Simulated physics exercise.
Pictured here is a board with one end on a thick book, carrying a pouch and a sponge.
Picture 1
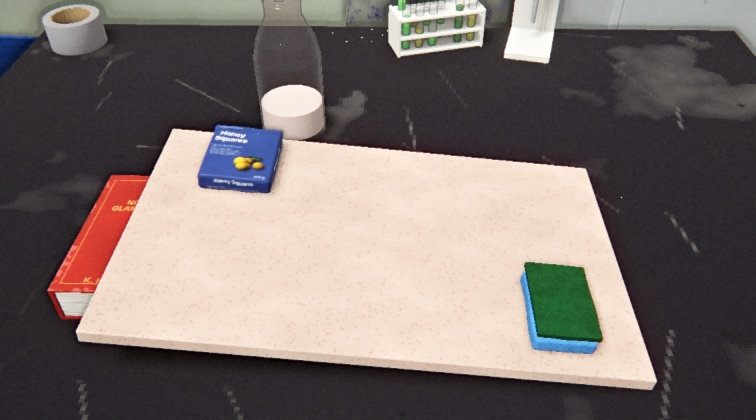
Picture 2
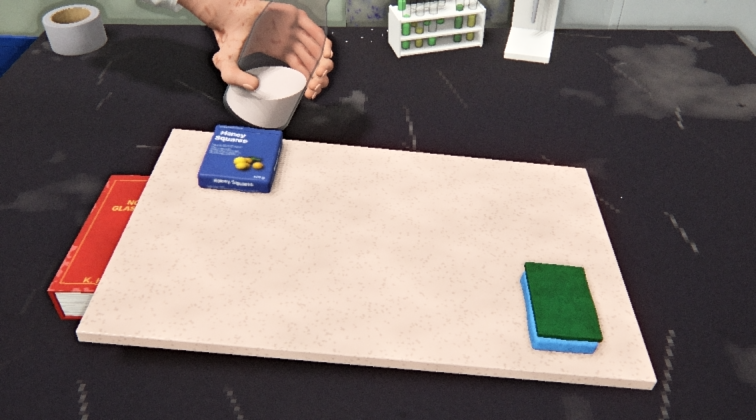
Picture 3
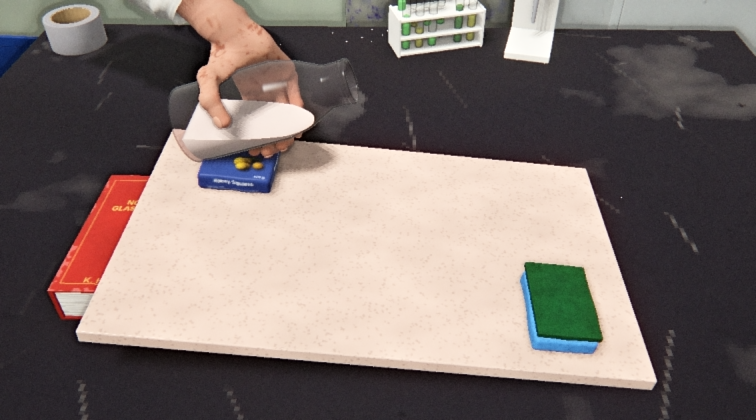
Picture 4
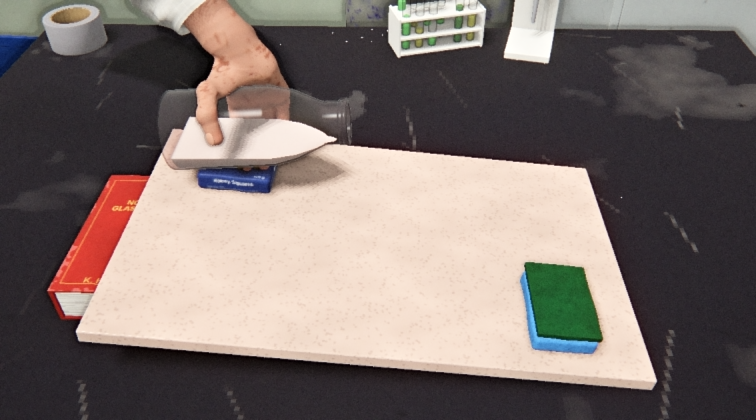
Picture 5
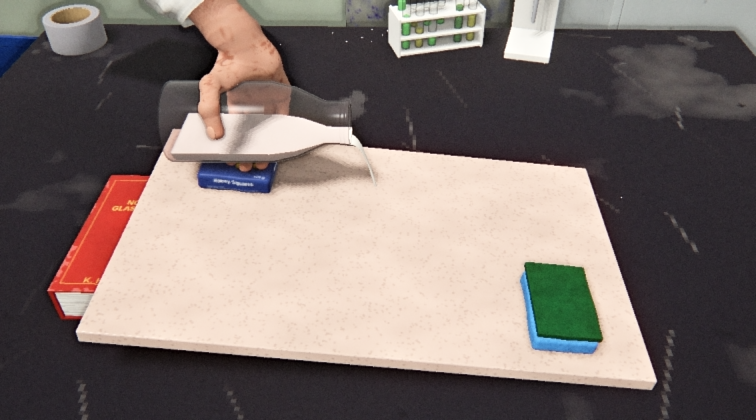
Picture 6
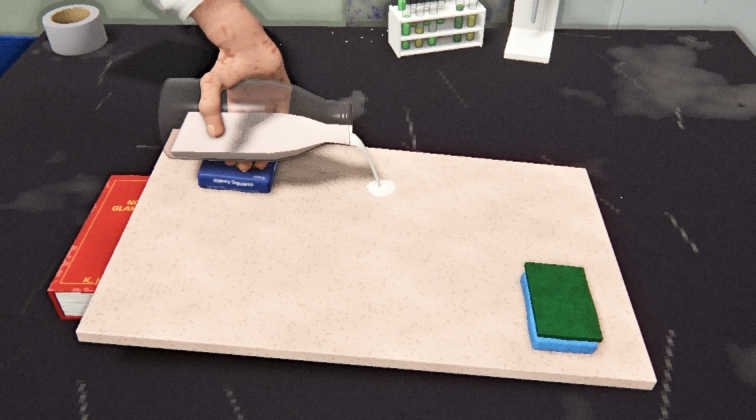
A pale speckled board, its left end propped on a thick red book, lies on a dark, smudged tabletop seen from above at a steady angle. A small blue packet sits at its upper left and a green-and-blue sponge at its lower right, with tape and a tube rack behind. A hand grasps the clear bottle, lifts and tips it rightward, and white liquid streams onto the board, forming a small spot.
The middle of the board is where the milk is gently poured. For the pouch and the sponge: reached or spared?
Pouch, spared; sponge, spared.
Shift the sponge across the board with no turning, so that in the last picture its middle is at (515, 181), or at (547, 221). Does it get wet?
At the first place it is reached, at the second it ends up in the puddle.
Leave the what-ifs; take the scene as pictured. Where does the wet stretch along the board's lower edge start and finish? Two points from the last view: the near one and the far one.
From (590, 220) to (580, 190).
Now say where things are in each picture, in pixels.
The first picture shows the board slopes down to the right; milk bottle (288, 63) about a quarter full; pouch (242, 158); sponge (558, 308).
The second picture shows milk bottle (286, 45) tipped 25° with all of its load; pouch (242, 158).
The third picture shows milk bottle (271, 103) tipped 70° with all of its load; sponge (558, 308).
The fourth picture shows the board slopes down to the right; milk bottle (264, 126) tipped 85° with all of its load; pouch (242, 158).
The fifth picture shows the first of it lands; milk bottle (264, 122) tipped 90° with all of its load; sponge (558, 308).
The sixth picture shows the first of it lands; milk bottle (264, 121) tipped 90° with all of its load; pouch (242, 158); sponge (558, 308).
A moment on, it runs down to the right; the pouch is untouched; the sponge is untouched.
Further on, it runs down to the right and off the end; the pouch is untouched; the sponge is untouched.
When it is over, it runs down to the right and off the end; the pouch is untouched; the sponge is untouched.
